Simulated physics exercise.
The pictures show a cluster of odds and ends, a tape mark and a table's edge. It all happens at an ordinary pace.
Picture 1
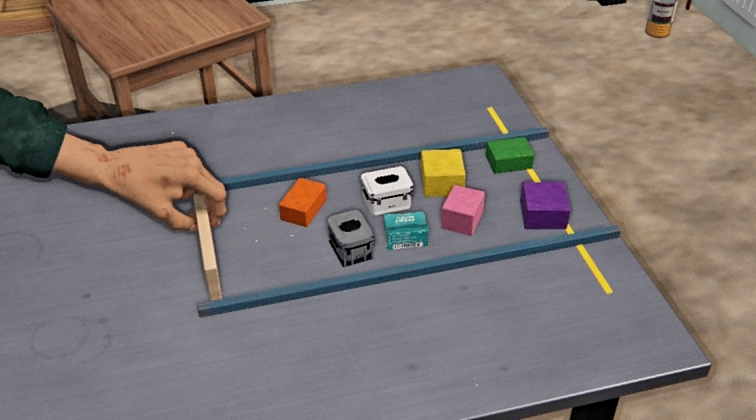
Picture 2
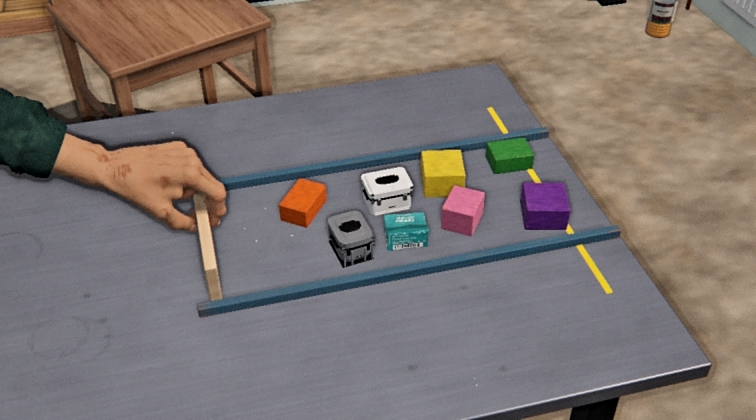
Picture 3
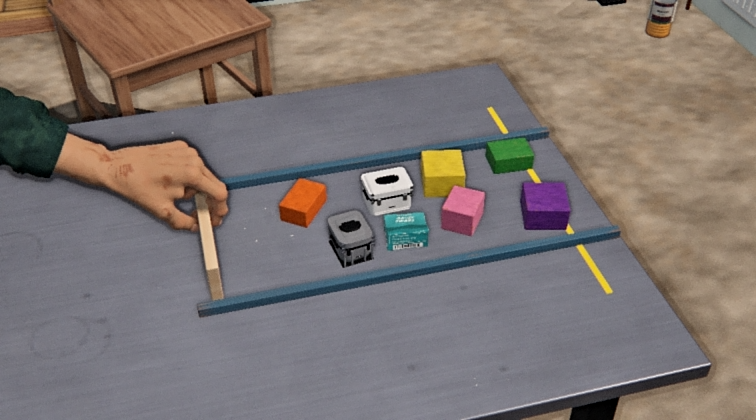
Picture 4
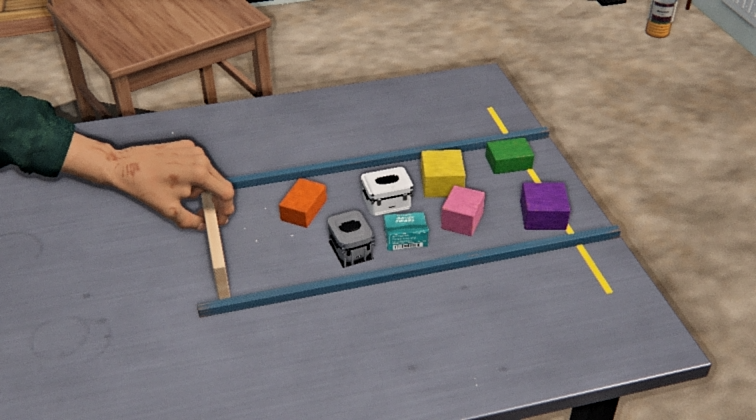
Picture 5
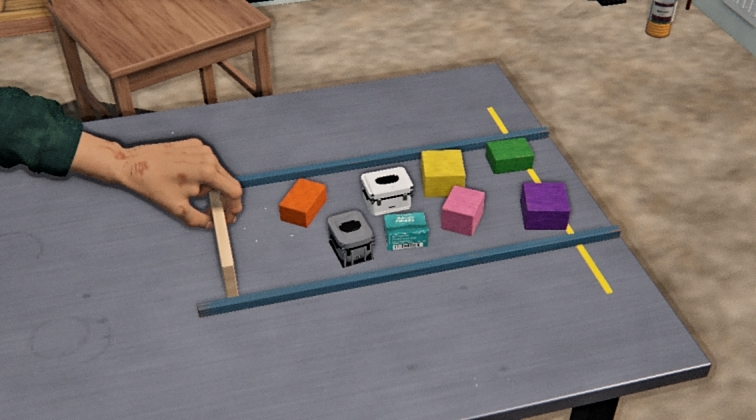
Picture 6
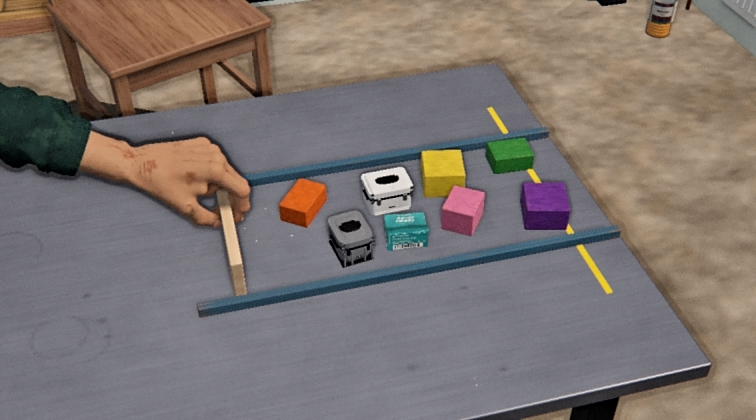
A hand slides a wooden board slowly rightward between two blue rails toward coloured blocks and small cases, which stay still.
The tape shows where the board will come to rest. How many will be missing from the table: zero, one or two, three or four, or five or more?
Outcome: The number that fall off is five or more.
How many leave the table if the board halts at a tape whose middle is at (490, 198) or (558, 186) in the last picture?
In that order 2 and 6.
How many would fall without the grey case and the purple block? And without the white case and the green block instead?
First 4, then 4.
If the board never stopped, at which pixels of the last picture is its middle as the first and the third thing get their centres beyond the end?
Its middle is around (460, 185) and later (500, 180).
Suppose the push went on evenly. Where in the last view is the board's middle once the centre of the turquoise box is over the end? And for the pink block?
For the turquoise box at (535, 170), for the pink block at (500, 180).
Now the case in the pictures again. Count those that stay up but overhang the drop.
Overhanging: 0.
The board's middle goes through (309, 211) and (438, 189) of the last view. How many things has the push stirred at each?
By then 1, and 8.
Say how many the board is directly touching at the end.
2 of them.
Early on, none off yet; purple block at rest near (545, 206); green block at rest near (509, 156); pink block moving near (467, 210).
Finally, the number that fall off is five or more; lost, white case, turquoise box, yellow block, pink block, green block and purple block.
